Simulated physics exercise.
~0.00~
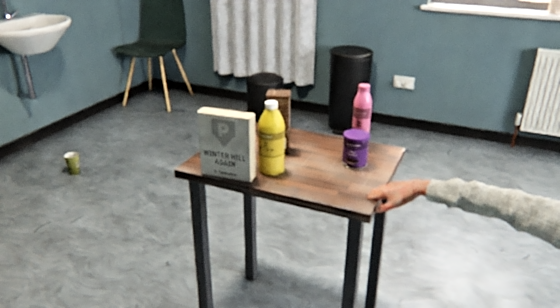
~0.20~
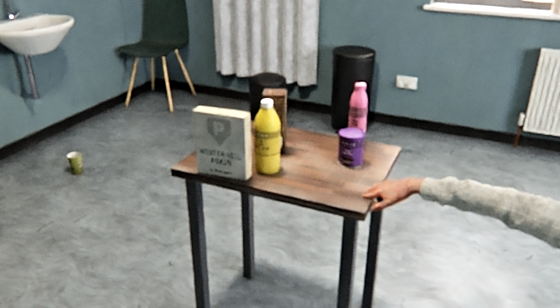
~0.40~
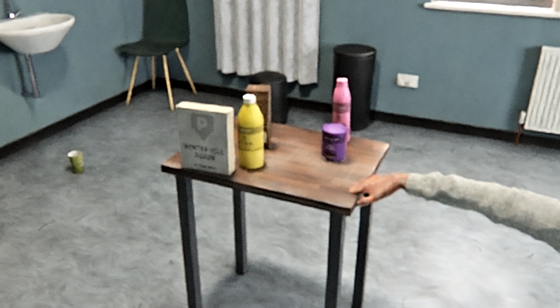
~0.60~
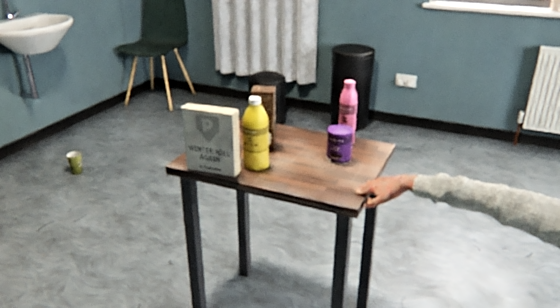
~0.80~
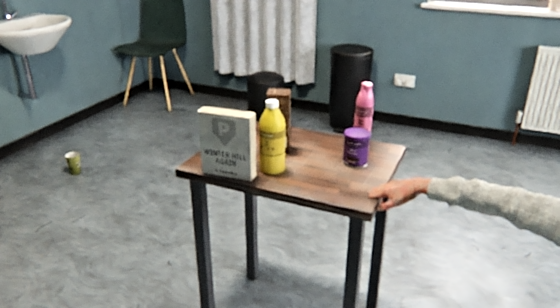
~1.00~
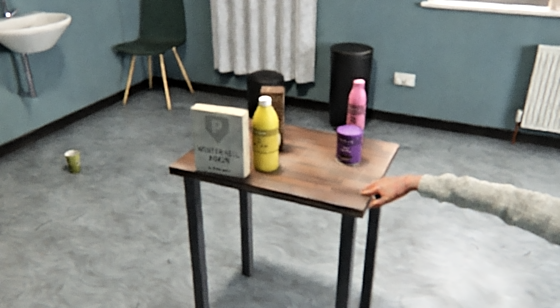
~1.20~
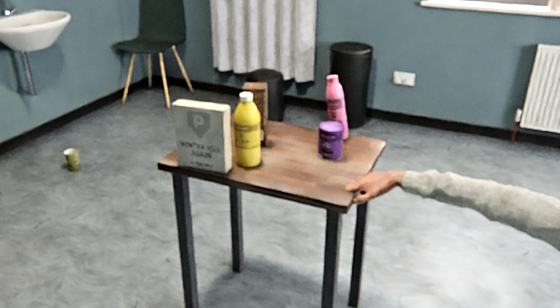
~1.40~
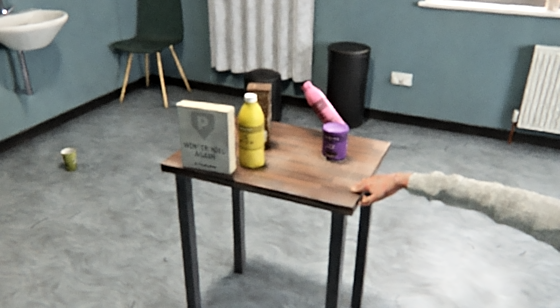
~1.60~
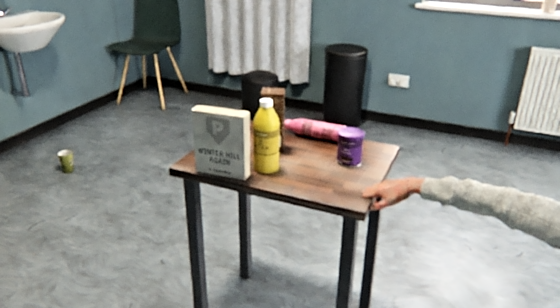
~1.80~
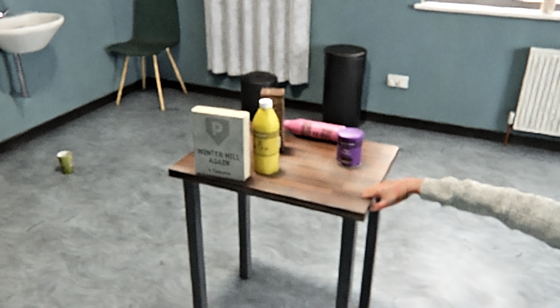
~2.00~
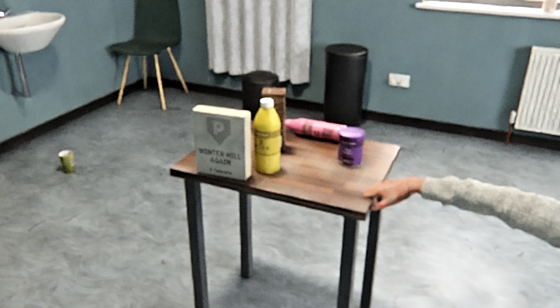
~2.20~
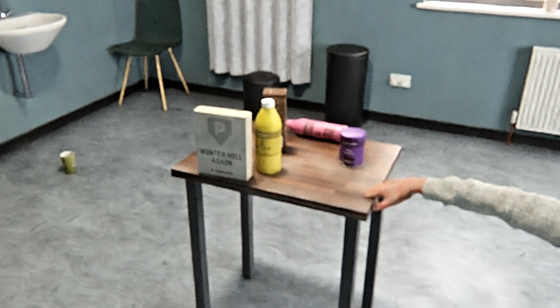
At the start, a white book, a yellow bottle, a brown carton, a pink bottle and a purple tin stand on a wooden side table, while a hand holds its right corner. The hand moves the table to the left, and everything on it rides along upright. The table then goes back to the right and returns left once more, where the pink bottle begins to lean. It tips further to the left and falls as the table shifts right again. At the end, the table is still, with the pink bottle lying on its side and the other things standing.
